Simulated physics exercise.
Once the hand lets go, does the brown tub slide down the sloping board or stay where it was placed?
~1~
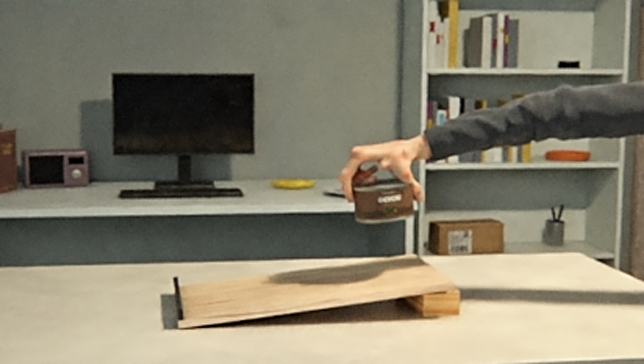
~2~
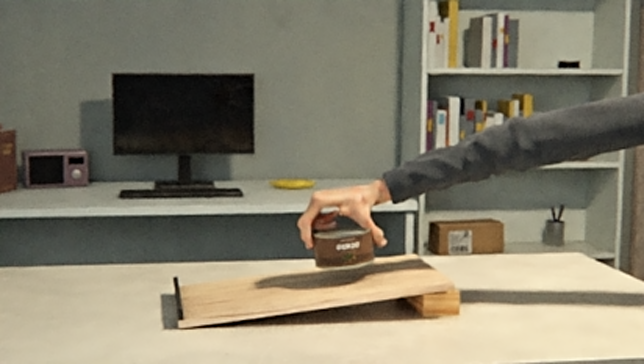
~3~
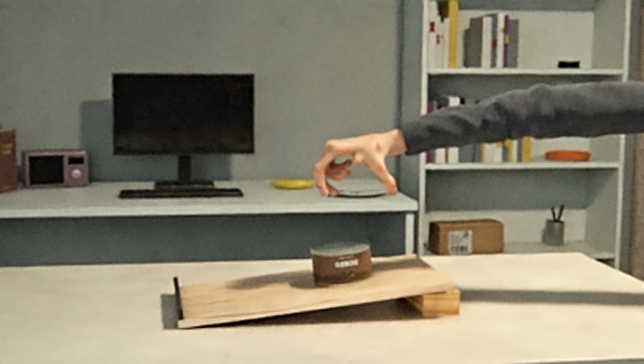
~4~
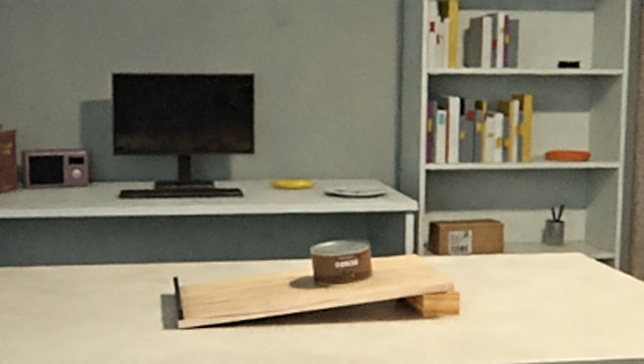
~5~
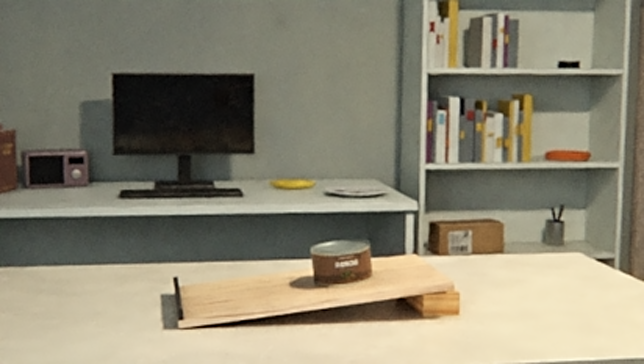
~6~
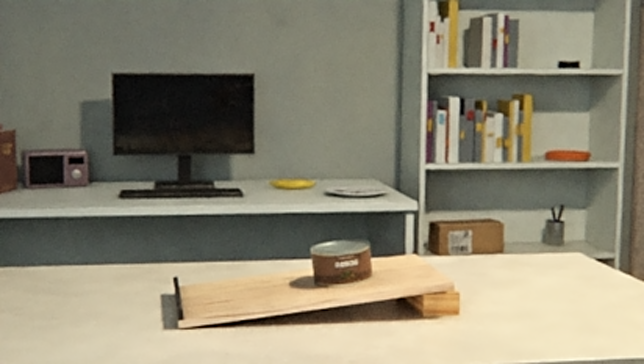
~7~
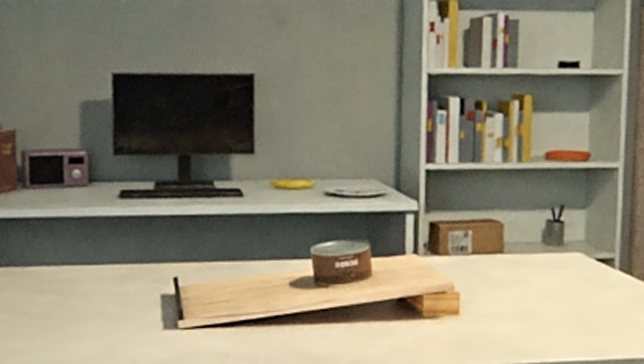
The brown tub stays where it was placed. It rests on the sloping board without moving after the hand withdraws.
